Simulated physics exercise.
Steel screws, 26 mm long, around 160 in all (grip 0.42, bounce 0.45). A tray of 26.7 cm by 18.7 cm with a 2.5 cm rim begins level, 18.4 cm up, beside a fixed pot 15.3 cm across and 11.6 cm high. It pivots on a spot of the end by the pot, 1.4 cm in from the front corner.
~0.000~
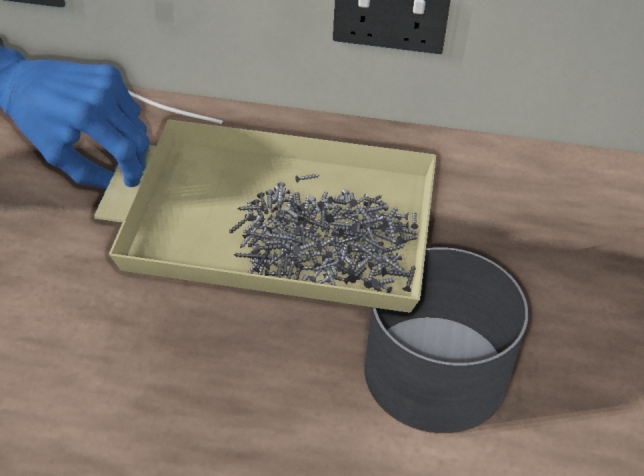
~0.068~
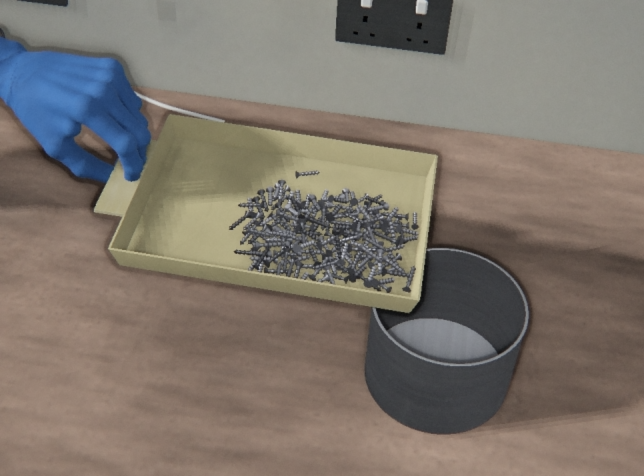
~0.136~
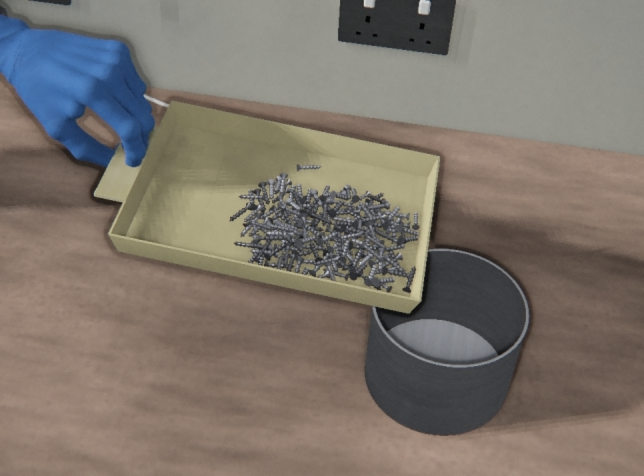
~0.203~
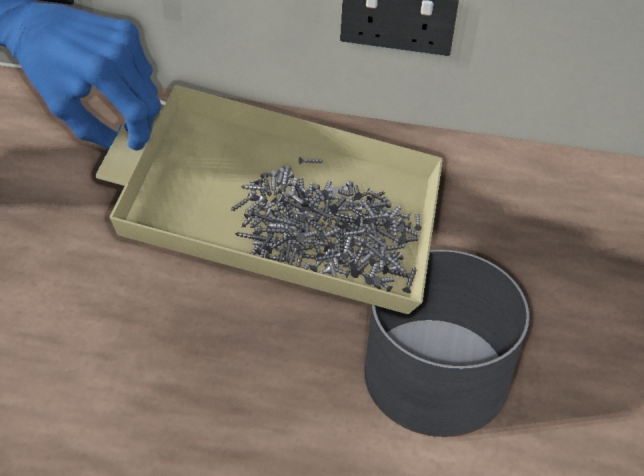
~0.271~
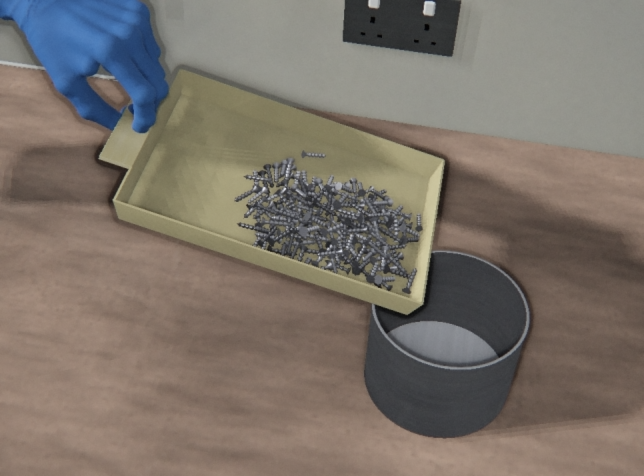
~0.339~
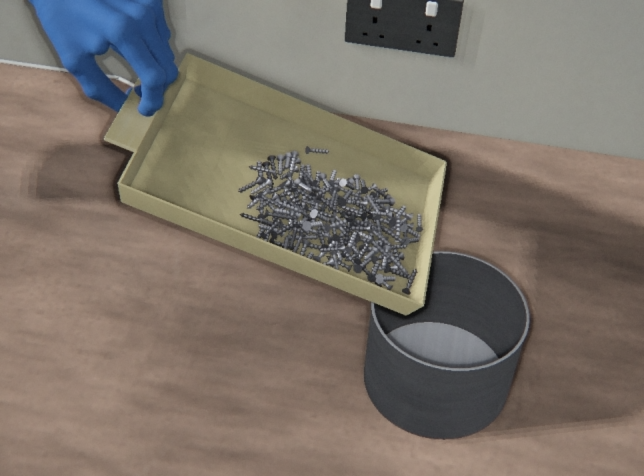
A blue-gloved hand lifts the left end of a yellow tray holding a pile of screws.
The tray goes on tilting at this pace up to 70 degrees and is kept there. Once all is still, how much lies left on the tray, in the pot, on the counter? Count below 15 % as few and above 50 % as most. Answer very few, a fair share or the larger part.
Left on the tray: The larger part; in the pot: A fair share; on the counter: Very few.
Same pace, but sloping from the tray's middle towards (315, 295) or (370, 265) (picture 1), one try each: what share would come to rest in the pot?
Some 0 and 20 per cent.
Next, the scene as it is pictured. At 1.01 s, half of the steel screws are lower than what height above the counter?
Roughly 22 cm.
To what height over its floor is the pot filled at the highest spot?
Roughly 1.5 cm.
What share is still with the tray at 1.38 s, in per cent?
About 75 per cent.
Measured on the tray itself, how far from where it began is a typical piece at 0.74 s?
Roughly 4 cm.
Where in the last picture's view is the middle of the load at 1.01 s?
Near (414, 231).
After 0.74 s, tilt 43 degrees; the tray holds 100 %, the pot 0 %.
After 1.01 s, tilt 60 degrees; the tray holds 100 %, the pot 0 %.
After 1.38 s, tilt 70 degrees; the tray holds 75 %, the pot 10 %.
In the end, at 2.4 s, tray 60 %, pot 40 %, counter 5 %.
